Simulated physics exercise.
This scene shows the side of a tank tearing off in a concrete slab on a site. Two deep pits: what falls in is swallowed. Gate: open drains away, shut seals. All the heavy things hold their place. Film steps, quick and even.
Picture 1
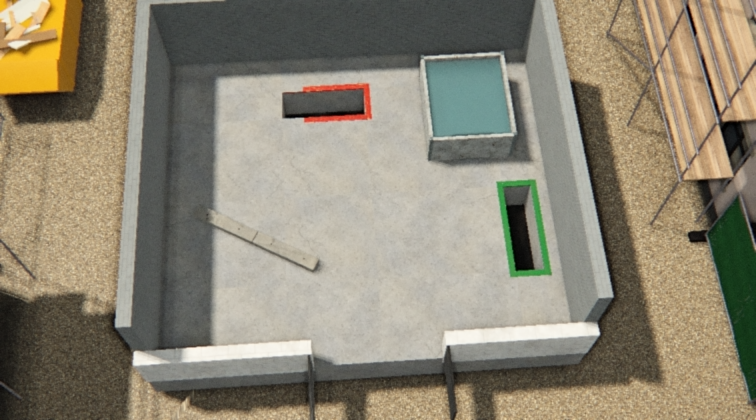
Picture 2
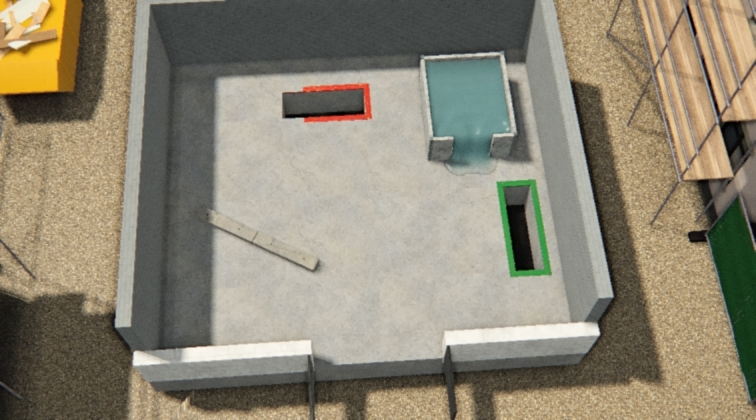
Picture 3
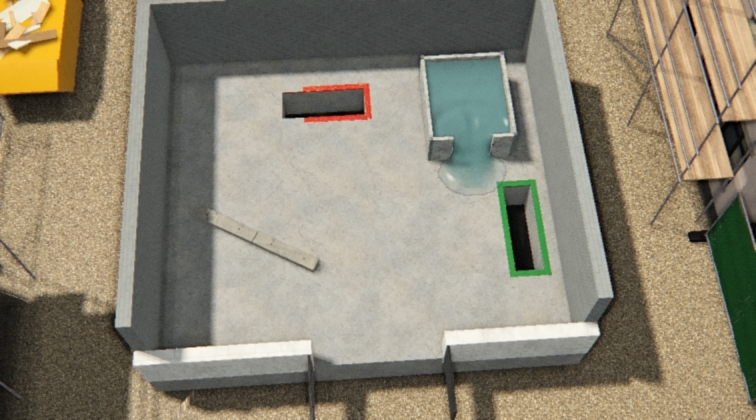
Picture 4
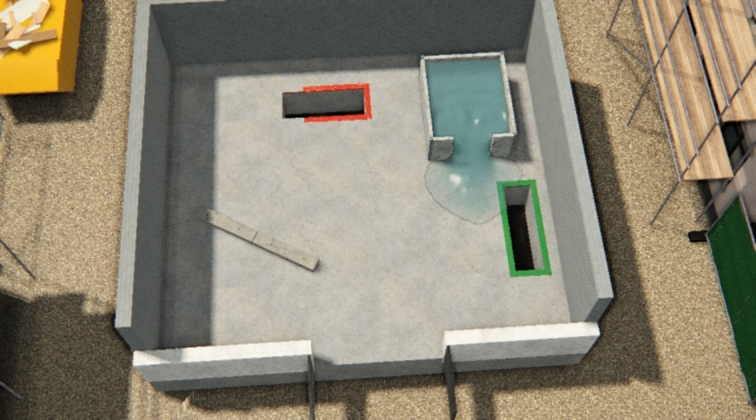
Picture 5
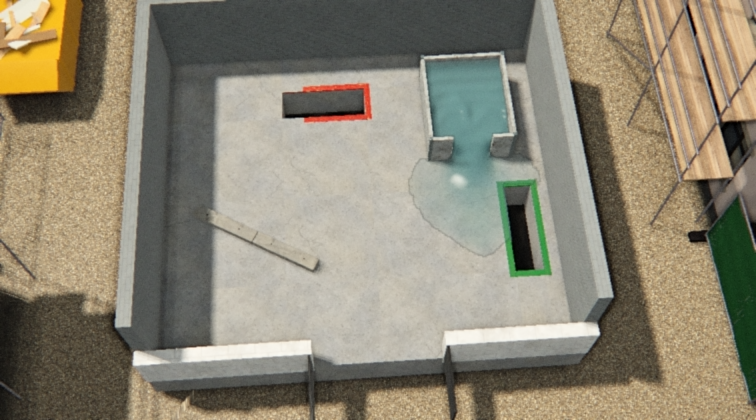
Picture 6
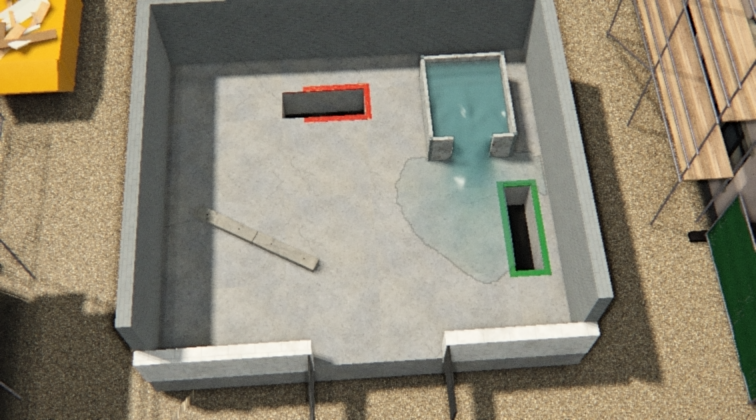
A square concrete slab with low grey walls, seen from high above, holds a pale-rimmed tank of blue-green water at the upper right. A red-outlined pit partly covered by a dark slab lies at upper centre, a green-outlined pit at right, and a pale beam at lower left. The tank's near side opens and water pours out, spreading down and leftward across the floor beside the green outline, while the camera stays still.
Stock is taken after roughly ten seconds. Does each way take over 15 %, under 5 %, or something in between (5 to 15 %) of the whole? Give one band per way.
Per way - the gate: Over 15 %, the green pit: Over 15 %, the red pit: Under 5 %.
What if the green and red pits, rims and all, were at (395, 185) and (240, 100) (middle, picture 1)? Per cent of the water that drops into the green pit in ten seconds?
Share for green: 4 in a hundred.
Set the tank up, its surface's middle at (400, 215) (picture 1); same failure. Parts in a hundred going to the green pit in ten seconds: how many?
Within ten seconds, 10 percent of the total ends up in the green pit.
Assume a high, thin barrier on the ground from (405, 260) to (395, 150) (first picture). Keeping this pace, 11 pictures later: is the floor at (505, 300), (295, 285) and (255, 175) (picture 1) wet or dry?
In that order, I'd expect them to be reached by the flood, kept clear of the flood and kept clear of the flood.
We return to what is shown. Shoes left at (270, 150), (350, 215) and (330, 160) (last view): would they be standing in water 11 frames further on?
Well, in turn they'd be dry underfoot, wet underfoot and dry underfoot.
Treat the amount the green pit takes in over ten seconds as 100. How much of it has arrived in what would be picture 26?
My estimate is close to 50 per cent.
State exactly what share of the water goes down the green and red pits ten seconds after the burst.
The first comes to roughly 40 percent, the second to roughly 0 percent.
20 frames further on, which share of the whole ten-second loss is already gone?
Near 45 %.
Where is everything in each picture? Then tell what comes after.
The water tank at (467, 97) is whole and still, in the first frame.
Water pours out at (471, 150) and has run to (490, 169), in the second frame.
Water pours out at (470, 150) and has run to (484, 191), in the third frame.
Water pours out at (470, 151) and has run to (485, 219), in the fourth frame.
The front is at (489, 250), out from the gap at (470, 150), in the fifth frame.
Water pours out at (471, 150) and has run to (493, 276), in the sixth frame.
A moment on, water covers 20 % of the floor; the gate 0 %, the green pit 7 %, the red pit 0 %.
Next, water covers 30 % of the floor; the gate 2 %, the green pit 13 %, the red pit 0 %.
Then, water covers 35 % of the floor; the gate 8 %, the green pit 19 %, the red pit 0 %.
Later, water covers 35 % of the floor; the gate 15 %, the green pit 30 %, the red pit 0 %.
In the end, water covers 45 % of the floor; the gate 20 %, the green pit 39 %, the red pit 0 %.
